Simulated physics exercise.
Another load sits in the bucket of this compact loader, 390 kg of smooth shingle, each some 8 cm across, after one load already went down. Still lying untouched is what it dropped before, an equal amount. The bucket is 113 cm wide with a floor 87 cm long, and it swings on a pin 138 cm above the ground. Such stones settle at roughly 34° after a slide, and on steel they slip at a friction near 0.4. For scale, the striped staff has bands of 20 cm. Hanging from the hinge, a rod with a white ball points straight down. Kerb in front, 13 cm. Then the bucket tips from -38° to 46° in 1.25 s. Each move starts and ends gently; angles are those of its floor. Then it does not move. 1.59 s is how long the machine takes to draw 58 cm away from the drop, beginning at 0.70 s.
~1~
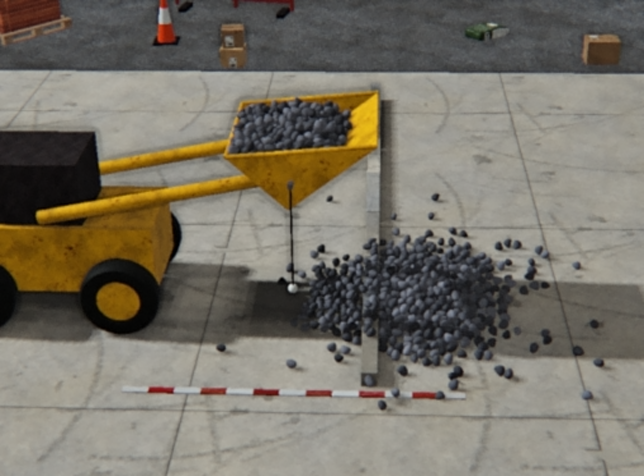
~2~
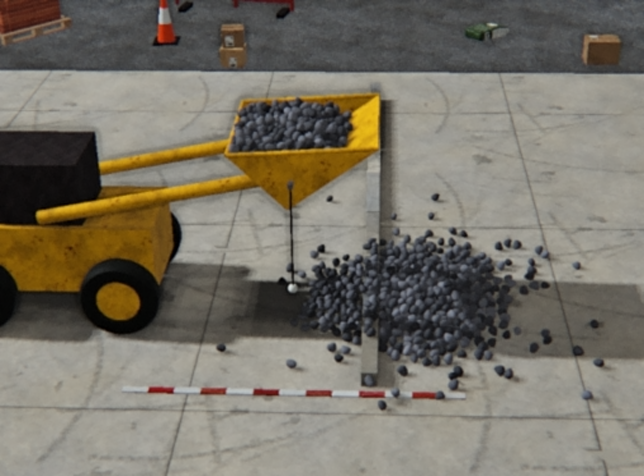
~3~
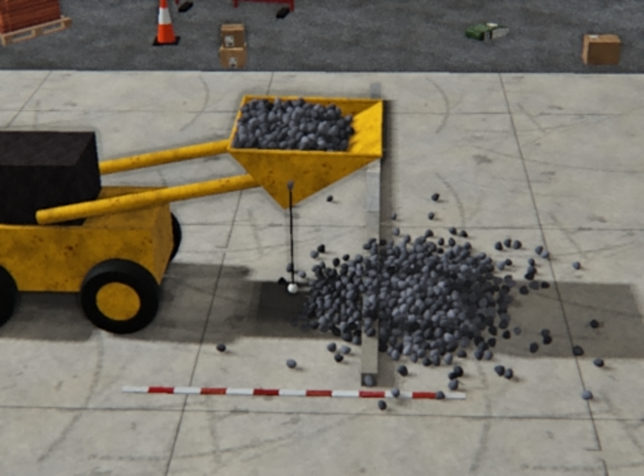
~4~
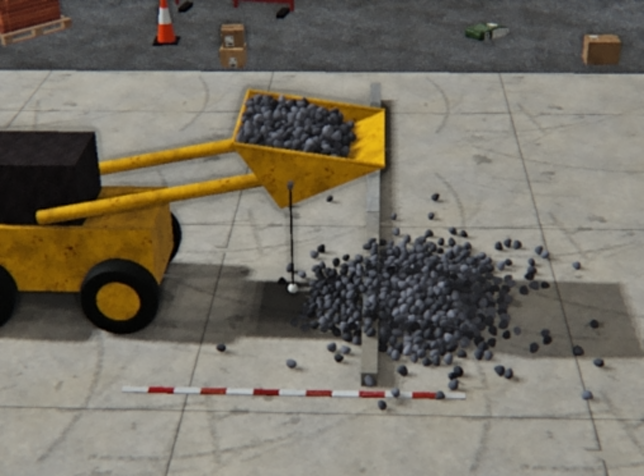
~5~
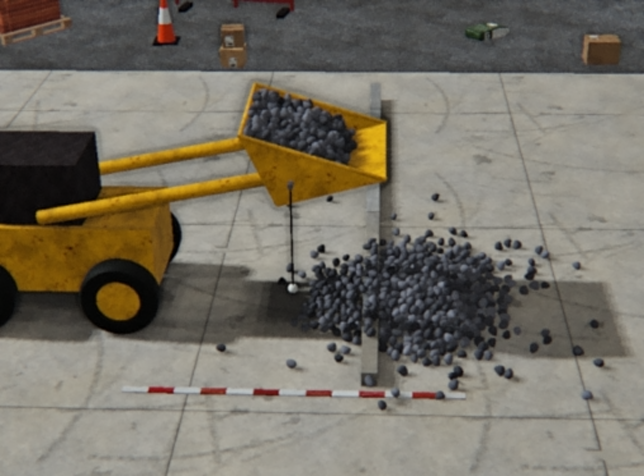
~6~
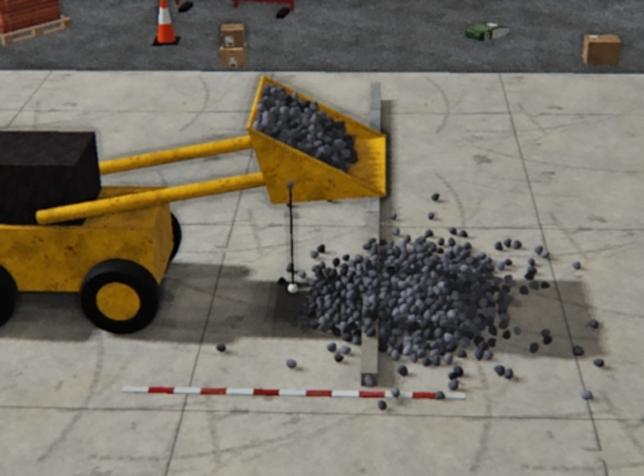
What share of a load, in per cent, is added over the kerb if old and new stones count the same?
I would say 45 percent.
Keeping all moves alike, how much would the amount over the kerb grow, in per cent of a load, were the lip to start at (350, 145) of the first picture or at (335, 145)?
Roughly 20 per cent, then 10 per cent.
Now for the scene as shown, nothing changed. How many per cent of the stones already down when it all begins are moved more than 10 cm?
Estimate: 15 %, roughly.
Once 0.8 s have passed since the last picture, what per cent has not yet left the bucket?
15 %.
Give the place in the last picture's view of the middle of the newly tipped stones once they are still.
Their middle rests near (366, 289).
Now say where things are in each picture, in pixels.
In the first picture, the bucket is at -38°, its lip at (377, 146); the top of the load is at (282, 112). The earlier load is highest near (375, 282), 18 cm above ground level, 22 % on this side of the kerb, 78 % over the kerb.
In the second picture, the bucket is at -36°, its lip at (379, 149); the top of the load is at (283, 112).
In the third picture, the bucket is at -32°, its lip at (381, 156); the top of the load is at (273, 111).
In the fourth picture, the bucket is at -24°, its lip at (384, 166); the top of the load is at (263, 107).
In the fifth picture, the bucket is at -16°, its lip at (386, 180); the top of the load is at (263, 101).
In the sixth picture, the bucket is at -5°, its lip at (385, 195); the top of the load is at (271, 97).
Then, 0.4 s after the last picture the floor is at 33°; in per cent of one load, 97 in the bucket, 25 on this side of the kerb, 78 over the kerb; the foremost stones are at (569, 307).
Then, 0.8 s after the last picture the floor is at 46°; in per cent of one load, 16 in the bucket, 77 on this side of the kerb, 107 over the kerb; the foremost stones are at (569, 307).
Then, 2.2 s after the last picture the floor is at 46°; in per cent of one load, 0 in the bucket, 77 on this side of the kerb, 124 over the kerb; the foremost stones are at (580, 314).
Then, 4.8 s after the last picture the floor is at 46°; in per cent of one load, 0 in the bucket, 77 on this side of the kerb, 124 over the kerb; the foremost stones are at (580, 314). Net gain over the kerb, 45.
